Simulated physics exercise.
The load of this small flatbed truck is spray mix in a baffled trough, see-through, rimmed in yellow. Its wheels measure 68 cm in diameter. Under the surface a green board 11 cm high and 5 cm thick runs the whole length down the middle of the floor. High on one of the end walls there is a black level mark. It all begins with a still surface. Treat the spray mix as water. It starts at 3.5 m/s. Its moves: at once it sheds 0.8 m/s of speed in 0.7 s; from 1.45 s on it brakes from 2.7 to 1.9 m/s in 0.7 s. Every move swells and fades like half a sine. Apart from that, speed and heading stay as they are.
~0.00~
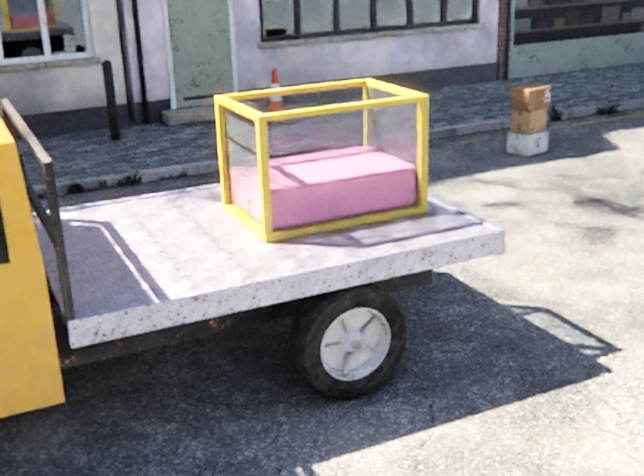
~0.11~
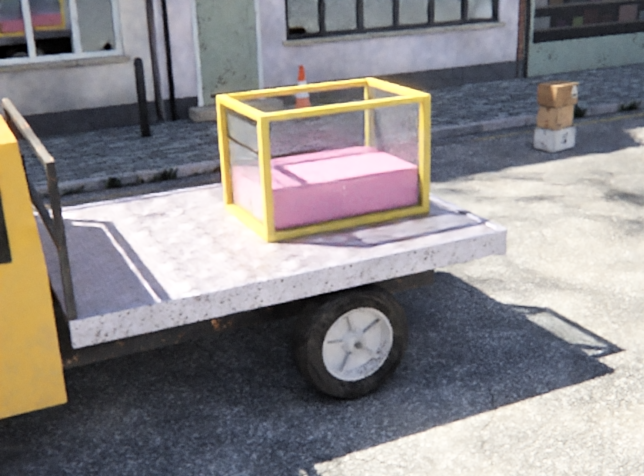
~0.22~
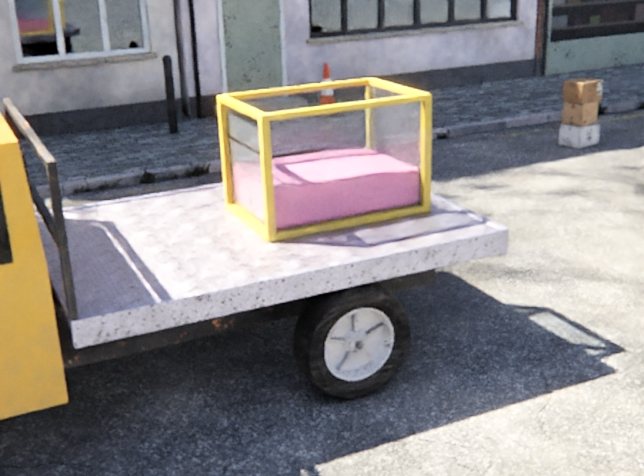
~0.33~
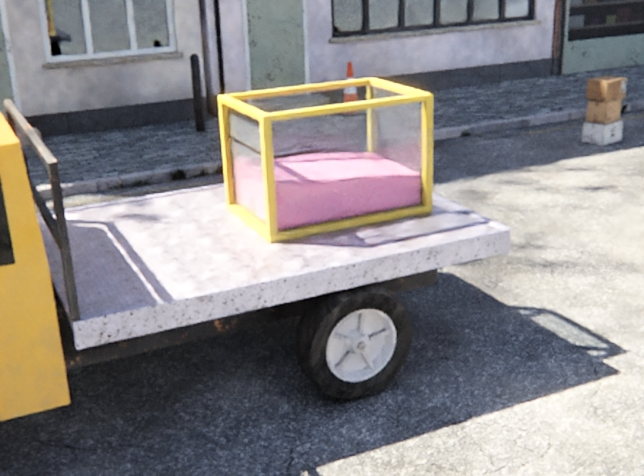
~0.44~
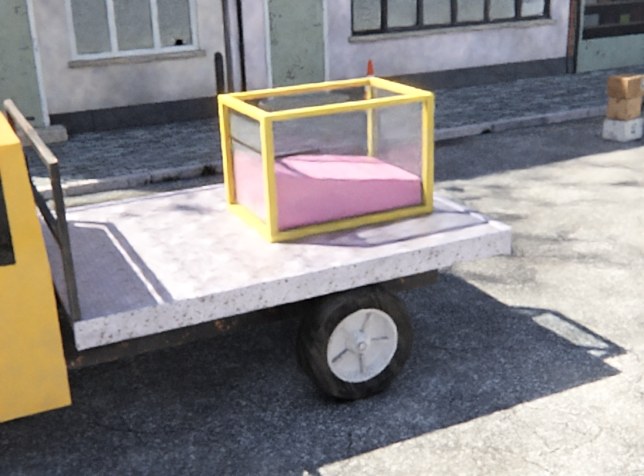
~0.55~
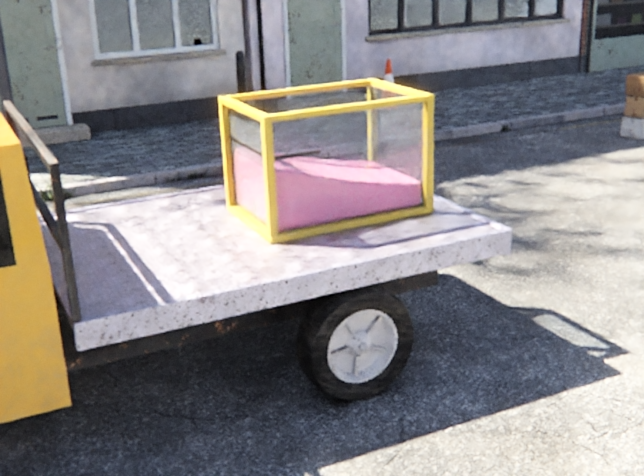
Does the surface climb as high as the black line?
At that wall the spray mix gets there.
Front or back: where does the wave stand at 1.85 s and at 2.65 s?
Towards the front, then the back.
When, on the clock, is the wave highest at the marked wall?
Near 2.1 s.
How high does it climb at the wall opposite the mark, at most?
About 76 cm.
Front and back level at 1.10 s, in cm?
About 24 cm in front and 30 cm behind.
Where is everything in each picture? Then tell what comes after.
The first frame shows level at the front (275, 185); level at the back (401, 165); still flat; the front is on the left, levels are read along the near wall; the black line, on the front wall, is at (283, 156); a wheel hub at (359, 347).
The second frame shows level at the front (277, 185); level at the back (402, 165); still flat.
The third frame shows level at the front (277, 180); level at the back (404, 168); rising 3° towards the front.
The fourth frame shows level at the front (279, 176); level at the back (405, 172); rising 6° towards the front.
The fifth frame shows level at the front (279, 169); level at the back (406, 177); rising 12° towards the front.
The sixth frame shows level at the front (279, 165); level at the back (406, 180); rising 15° towards the front; a wheel hub at (366, 350).
By 1.10 s front 24 cm, middle 25 cm, back 30 cm above the floor; no loss so far.
By 1.85 s front 40 cm, middle 24 cm, back 16 cm above the floor; no loss so far.
By 2.65 s front 16 cm, middle 24 cm, back 46 cm above the floor; no loss so far.
By 5.14 s the waves are smaller; the highest at the front wall was 82 cm, at 2.10 s, against a line at 45 cm.
